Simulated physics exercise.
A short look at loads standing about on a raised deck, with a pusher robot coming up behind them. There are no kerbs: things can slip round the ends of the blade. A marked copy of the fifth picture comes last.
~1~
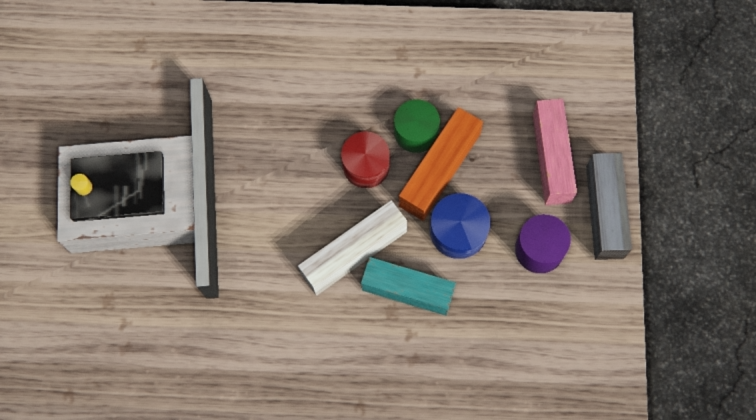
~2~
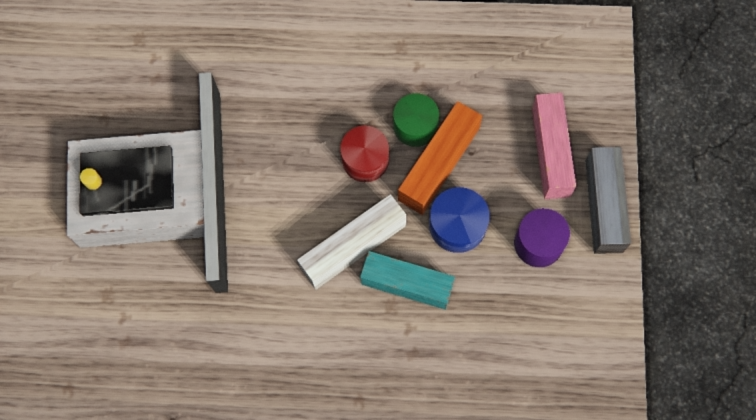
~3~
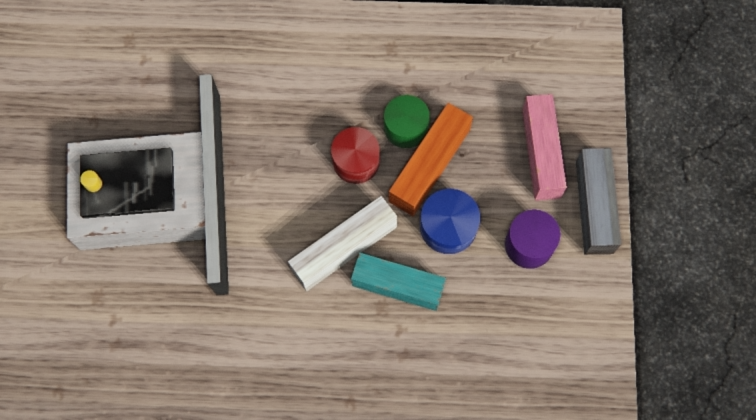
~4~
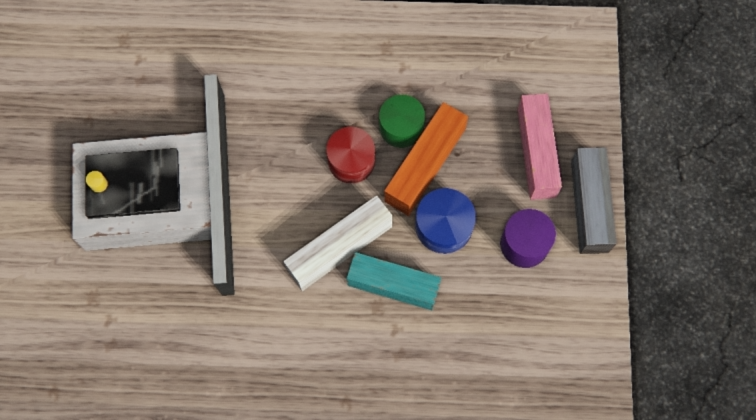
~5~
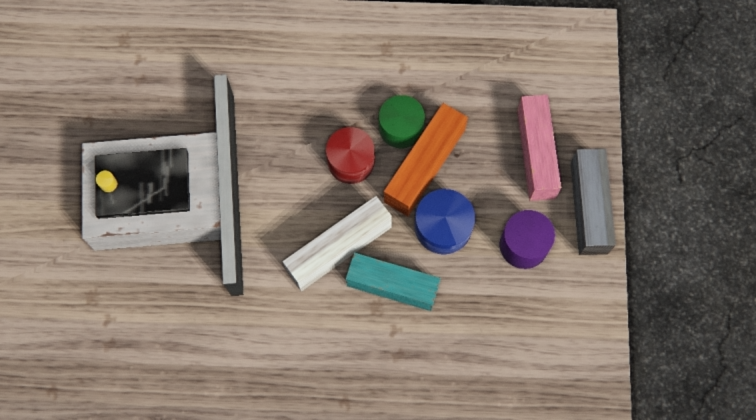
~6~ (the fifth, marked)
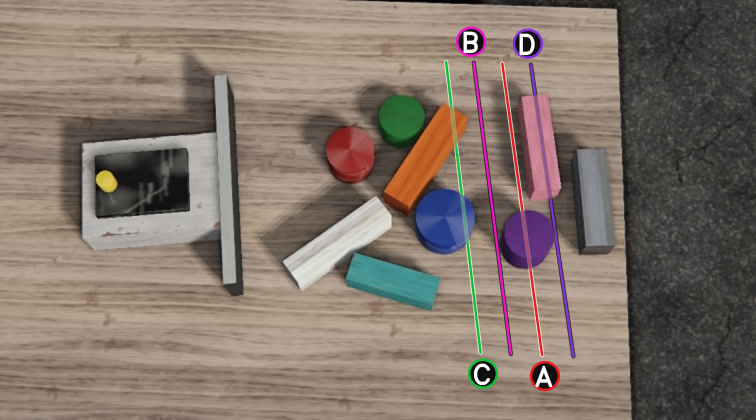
On a wooden deck, a pusher robot creeps right, closer to motionless coloured bars and canisters.
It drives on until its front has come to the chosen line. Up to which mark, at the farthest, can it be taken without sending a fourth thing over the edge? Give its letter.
It should halt at D.
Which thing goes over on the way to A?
The grey stick goes over.
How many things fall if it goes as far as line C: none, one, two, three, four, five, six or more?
In all, none.
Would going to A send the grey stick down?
Yes.
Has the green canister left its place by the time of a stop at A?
Yes.
On the copy, A at (521, 203); B at (492, 202); C at (463, 201); D at (551, 204).
On D. First, robot (267, 186); turquoise bar (434, 297); red canister (371, 155).
Then, robot (385, 190); grey stick (600, 203); purple canister (576, 249).
Finally, robot (479, 193); purple canister over the edge; grey stick over the edge; two fallen.
By contrast, A is within the limit but short; B is within the limit but short; C is within the limit but short.
